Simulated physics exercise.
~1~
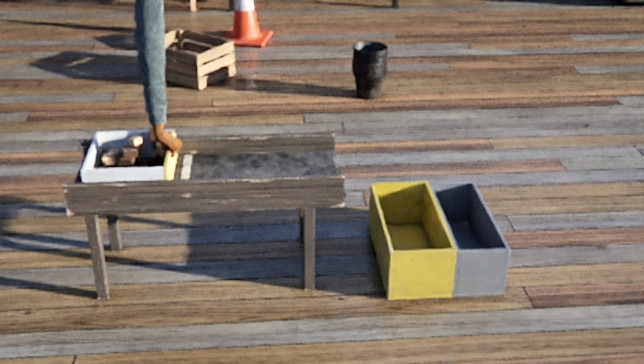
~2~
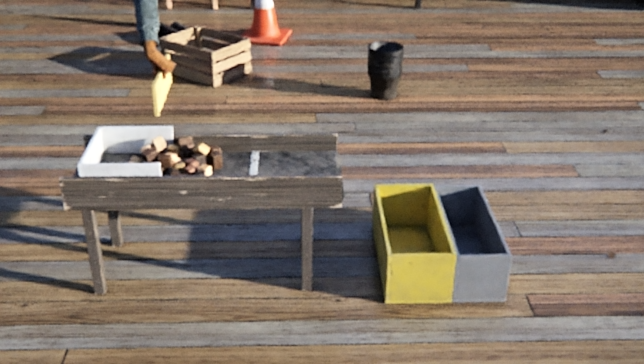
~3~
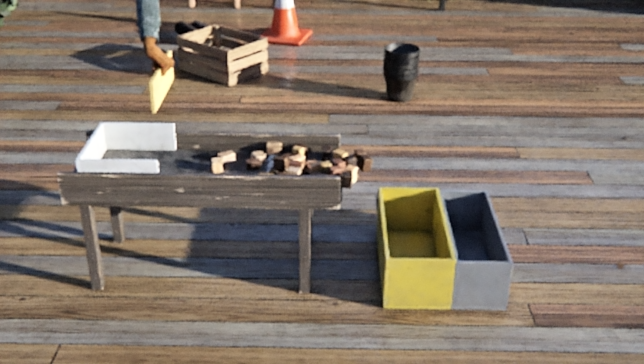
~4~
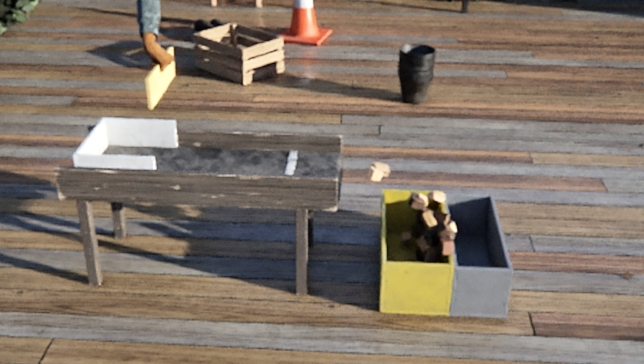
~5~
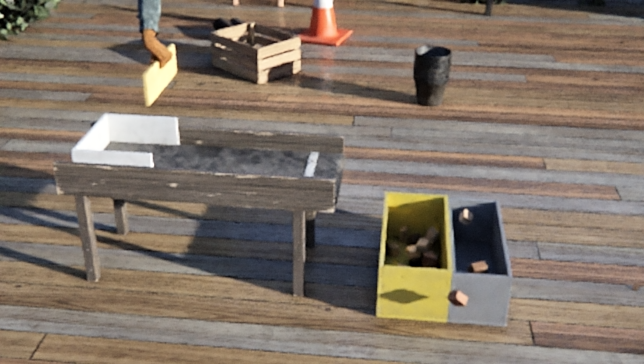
The clip opens on a weathered wooden table on a plank deck, with small wooden blocks held in a white pen and a hand at the yellow gate. The hand lifts the gate clear, and the blocks slide right along the dark belt together with a white stripe. They spread out and begin spilling off the right end. Most tumble into the yellow tub, while the hand still holds the gate above. At the end the belt is bare, blocks lie in the yellow tub, and a few are at the grey box beside it.
